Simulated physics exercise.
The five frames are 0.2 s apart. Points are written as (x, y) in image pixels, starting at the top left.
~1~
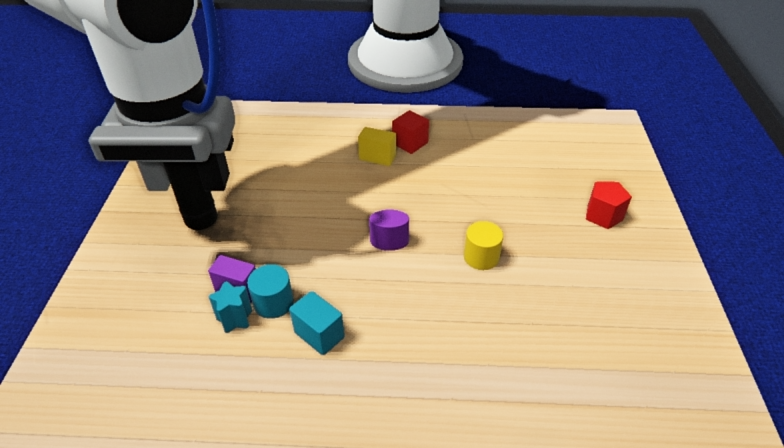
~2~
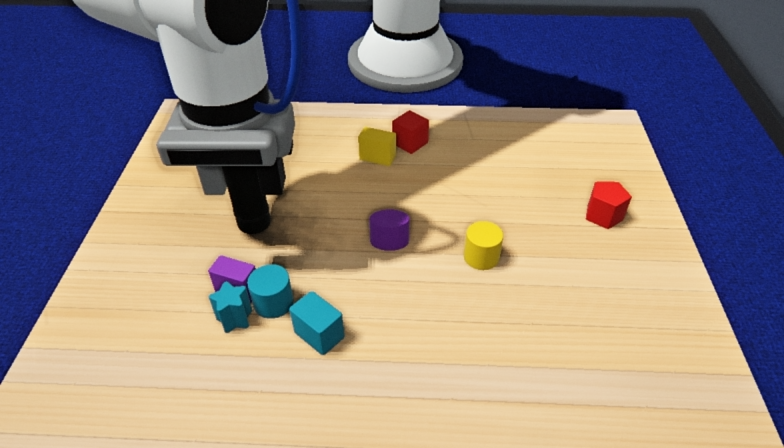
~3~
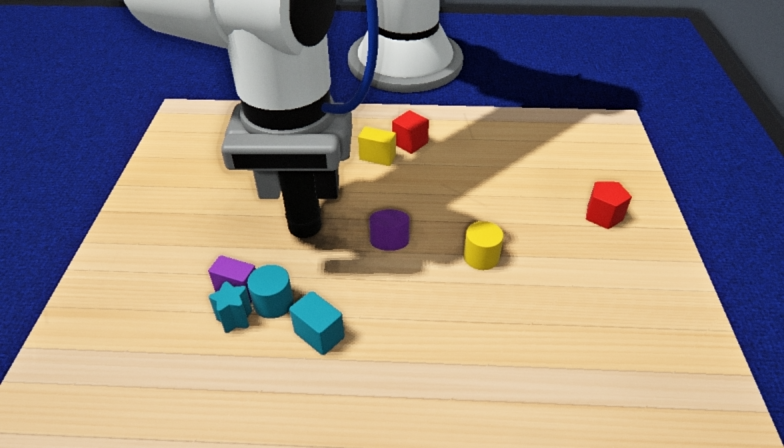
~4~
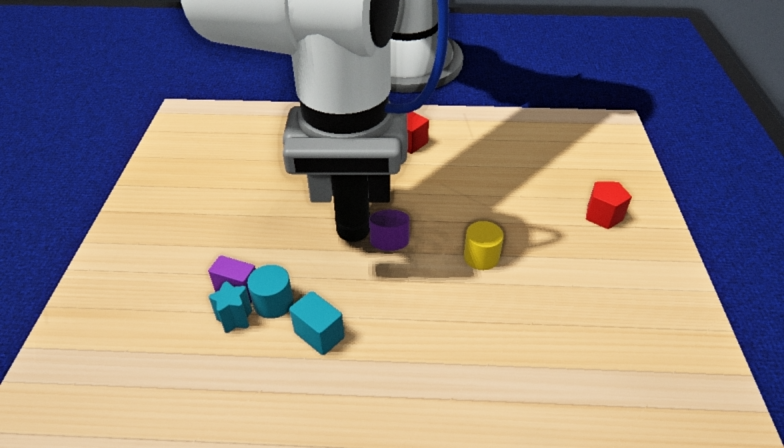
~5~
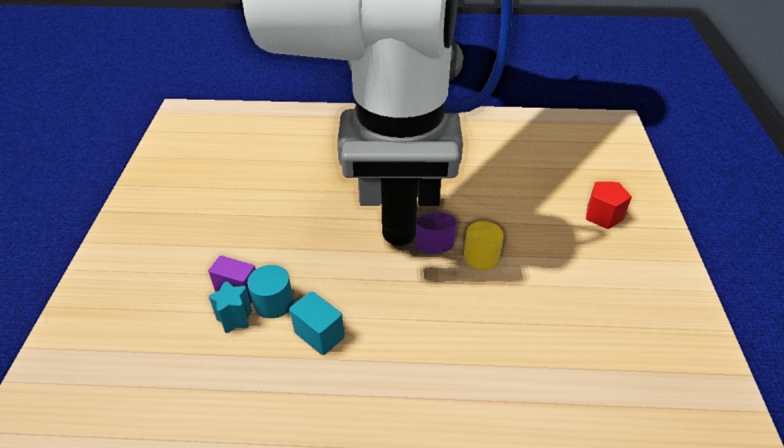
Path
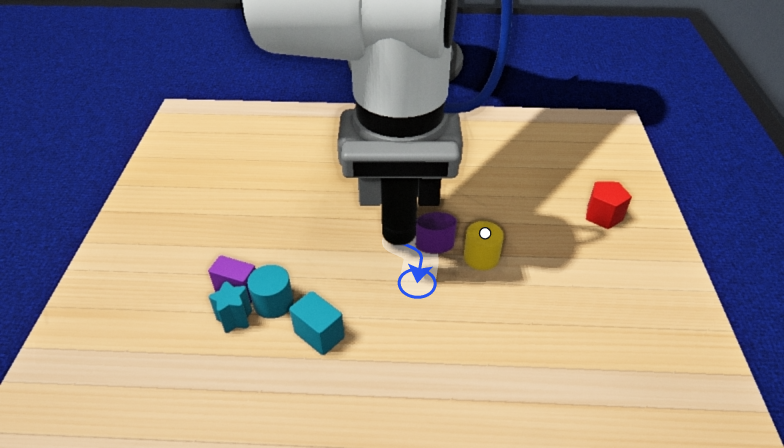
The clip opens on a robot arm holding a black peg over the left side of a wooden board scattered with small coloured blocks. The arm moves steadily right to the purple round block, then pushes it a short way right, close beside the yellow cylinder.
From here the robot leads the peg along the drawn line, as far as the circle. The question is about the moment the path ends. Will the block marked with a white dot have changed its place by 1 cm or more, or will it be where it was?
It ends up on the same spot.
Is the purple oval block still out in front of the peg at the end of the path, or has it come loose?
The block lies off to the side or behind.
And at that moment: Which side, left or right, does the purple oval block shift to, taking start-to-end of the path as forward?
Its sideways move is to the left.
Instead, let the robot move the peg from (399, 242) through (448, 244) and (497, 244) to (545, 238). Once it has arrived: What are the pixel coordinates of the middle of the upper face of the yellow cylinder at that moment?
In the picture, it is at (528, 245).
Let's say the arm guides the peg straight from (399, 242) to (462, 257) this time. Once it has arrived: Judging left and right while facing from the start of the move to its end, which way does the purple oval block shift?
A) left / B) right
A (left)
Path on the board, from (399, 242) via (417, 250) and (420, 266), ending at (417, 283); the dot is on the yellow cylinder.
The first path, step by step. Halfway along, peg at (422, 252); purple oval block at (456, 223), turned 40° anticlockwise.
At the end, peg at (417, 276); purple oval block at (456, 223), turned 40° anticlockwise; yellow cylinder in place.
